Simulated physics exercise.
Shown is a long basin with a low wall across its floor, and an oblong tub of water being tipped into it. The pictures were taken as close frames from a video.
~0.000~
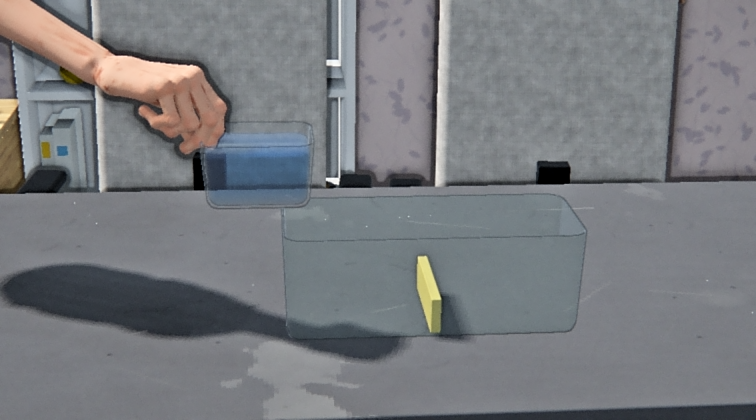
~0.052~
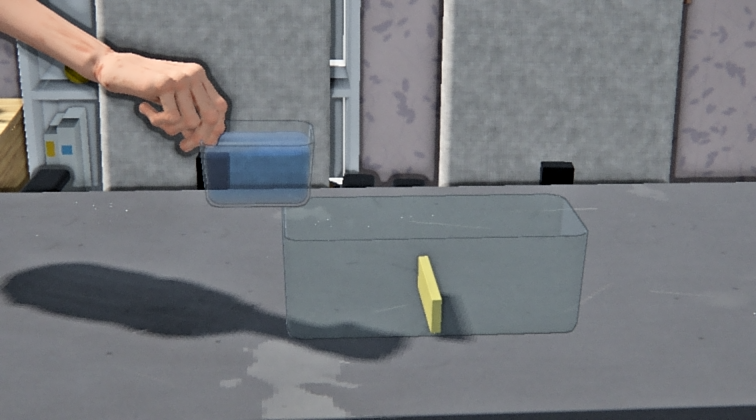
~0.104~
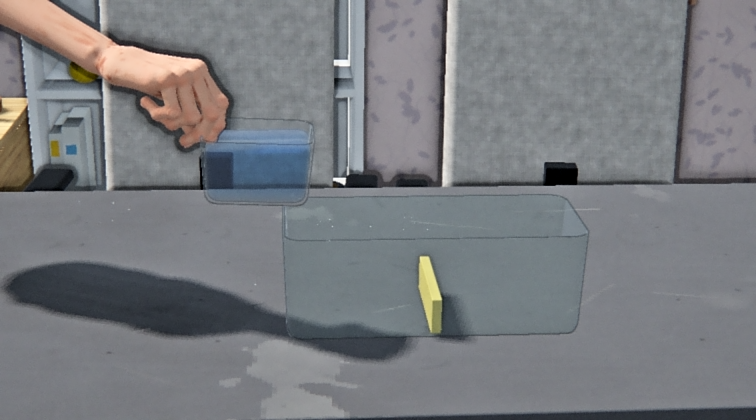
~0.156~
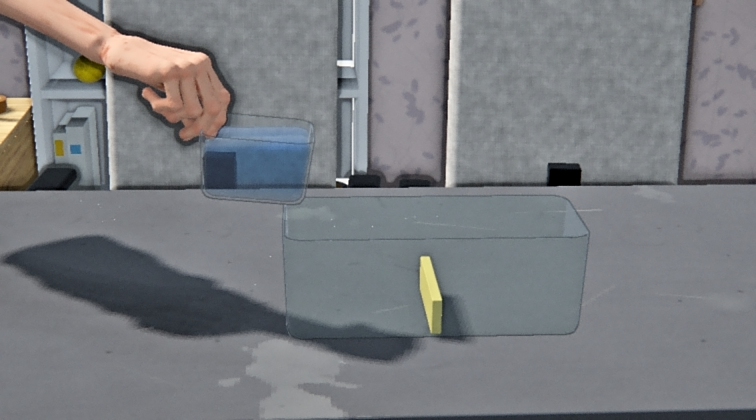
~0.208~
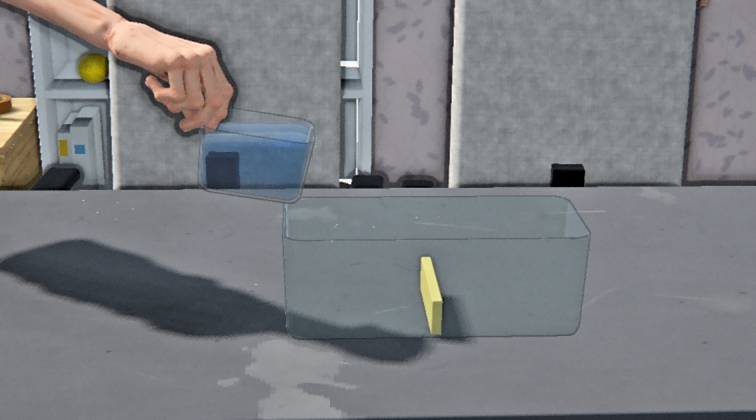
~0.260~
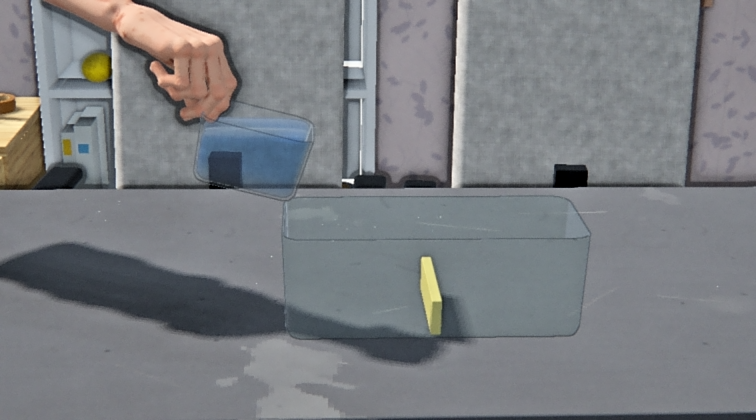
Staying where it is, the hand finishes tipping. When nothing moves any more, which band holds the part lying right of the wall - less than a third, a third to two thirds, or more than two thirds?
It falls in the band less than a third.
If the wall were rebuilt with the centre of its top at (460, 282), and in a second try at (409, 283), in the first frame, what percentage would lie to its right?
15 per cent first, then 45 per cent.
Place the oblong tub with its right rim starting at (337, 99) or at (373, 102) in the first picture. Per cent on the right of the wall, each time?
Estimate: 65 per cent, then 90 per cent.
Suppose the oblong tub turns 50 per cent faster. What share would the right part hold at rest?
About 20 %.
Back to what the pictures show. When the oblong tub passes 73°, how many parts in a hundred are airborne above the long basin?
It's close to 35 %.
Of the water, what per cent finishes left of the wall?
90 % or thereabouts.
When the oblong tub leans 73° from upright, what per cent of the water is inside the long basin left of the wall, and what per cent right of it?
Left part close to 15 in a hundred, right part close to 0.
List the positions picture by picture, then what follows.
Tilt 0°; pouring edge (312, 135); surface from (205, 143) to (310, 142); the long basin's rim runs from (283, 221) to (575, 215); the wall's top is at (429, 278), in the first frame.
Tilt 1°; pouring edge (313, 135); surface from (205, 142) to (311, 141), in the second frame.
Tilt 2°; pouring edge (313, 134); surface from (206, 141) to (310, 138), in the third frame.
Tilt 5°; pouring edge (313, 134); surface from (205, 137) to (311, 136), in the fourth frame.
Tilt 9°; pouring edge (313, 134); surface from (204, 134) to (311, 133), in the fifth frame.
Tilt 14°; pouring edge (313, 134); surface from (204, 128) to (311, 129), in the sixth frame.
A moment on, the oblong tub is tipped part way and 49 per cent is still to pour, 16 is left of the wall and 0 right of it.
Next, the oblong tub is tipped right over and 6 per cent is still to pour, 81 is left of the wall and 3 right of it.
Then the oblong tub is tipped right over and 0 per cent is still to pour, 94 is left of the wall and 5 right of it.
Later the oblong tub is tipped right over and 0 per cent is still to pour, 90 is left of the wall and 9 right of it.
At rest 90 per cent lies left of the wall, 9 right of it and 1 outside.
